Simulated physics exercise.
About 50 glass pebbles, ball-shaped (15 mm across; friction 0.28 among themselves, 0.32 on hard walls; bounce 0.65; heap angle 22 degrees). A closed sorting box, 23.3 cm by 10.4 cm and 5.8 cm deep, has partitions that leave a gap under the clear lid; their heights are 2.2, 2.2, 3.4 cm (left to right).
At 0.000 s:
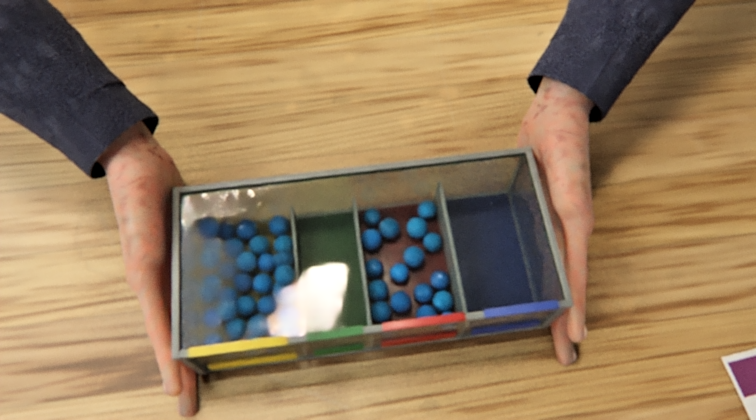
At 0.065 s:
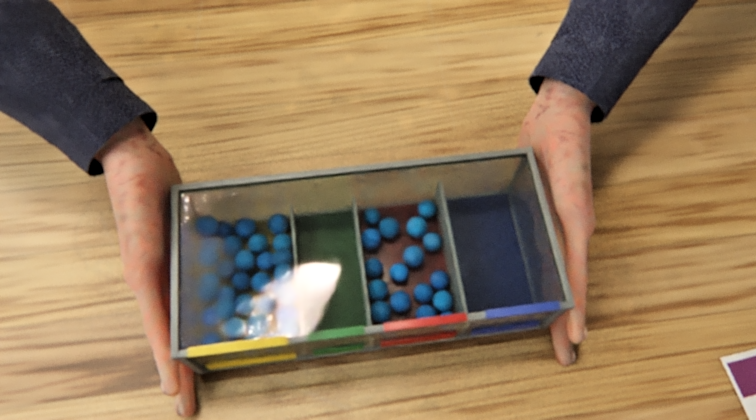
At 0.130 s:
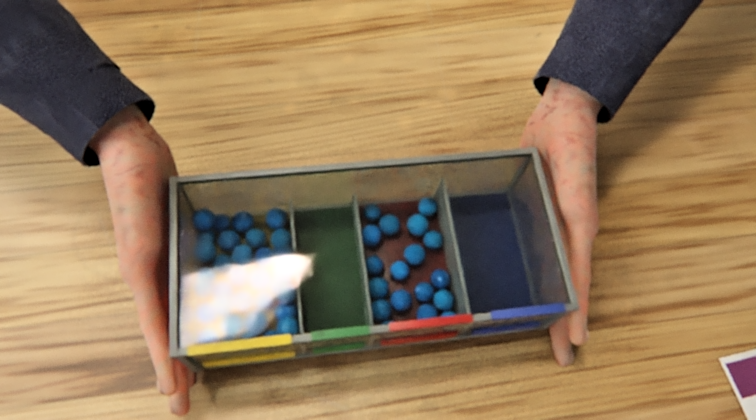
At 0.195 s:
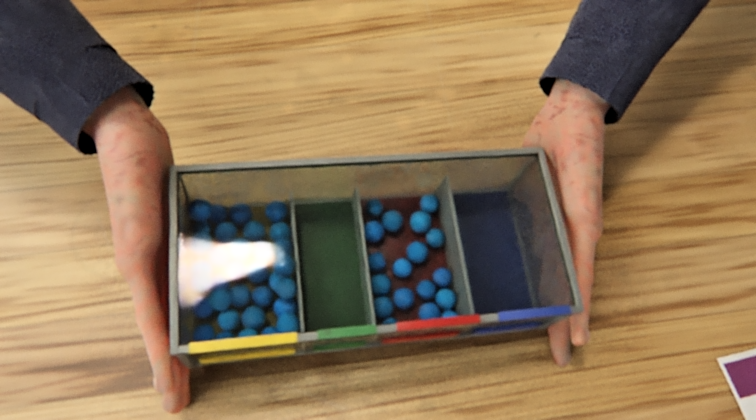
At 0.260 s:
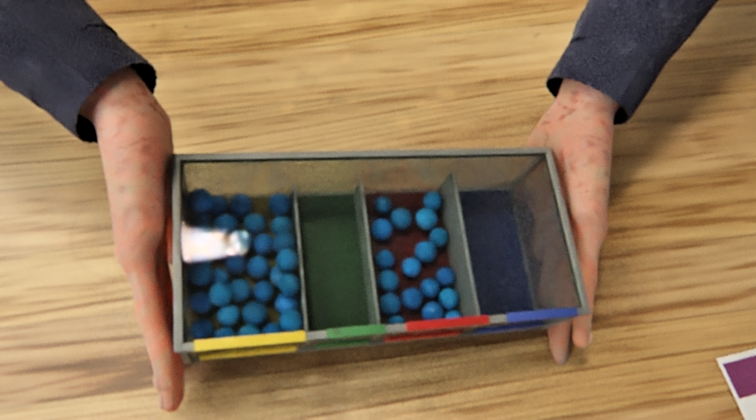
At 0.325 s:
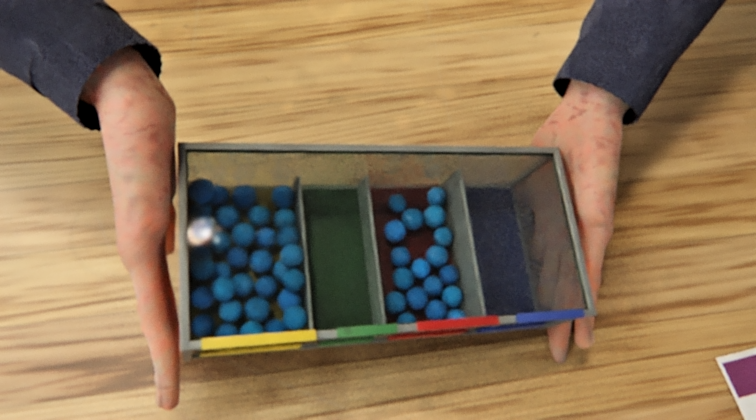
Two hands gradually tilting a clear-lidded sorting box toward its right front corner, blue balls staying in yellow and red compartments.
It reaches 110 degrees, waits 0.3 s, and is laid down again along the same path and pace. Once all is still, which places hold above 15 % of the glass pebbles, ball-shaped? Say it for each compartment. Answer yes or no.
Red: Yes, blue: Yes, green: No, yellow: No.
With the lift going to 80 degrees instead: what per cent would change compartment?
Some 25 per cent.
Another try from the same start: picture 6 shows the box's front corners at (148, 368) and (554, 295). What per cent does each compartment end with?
Red 0; blue 0; green 10; yellow 90.
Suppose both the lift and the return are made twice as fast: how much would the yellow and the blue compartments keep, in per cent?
Yellow 0, blue 70.
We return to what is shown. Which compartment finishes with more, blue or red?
The blue compartment.
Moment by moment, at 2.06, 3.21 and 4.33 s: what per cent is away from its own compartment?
In turn: 80, 90, 90.
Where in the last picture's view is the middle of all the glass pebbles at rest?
At about (474, 279).
After 2.06 s, tilt 110 degrees; red 45 %, blue 45 %, green 10 %.
After 3.21 s, tilt 55 degrees; red 30 %, blue 70 %.
Then, at 4.33 s, tilt 0 degrees; red 25 %, blue 70 %, green 5 %.
In the end, at 5.2 s, red 30 %, blue 70 %, green 5 %, yellow 0 %.
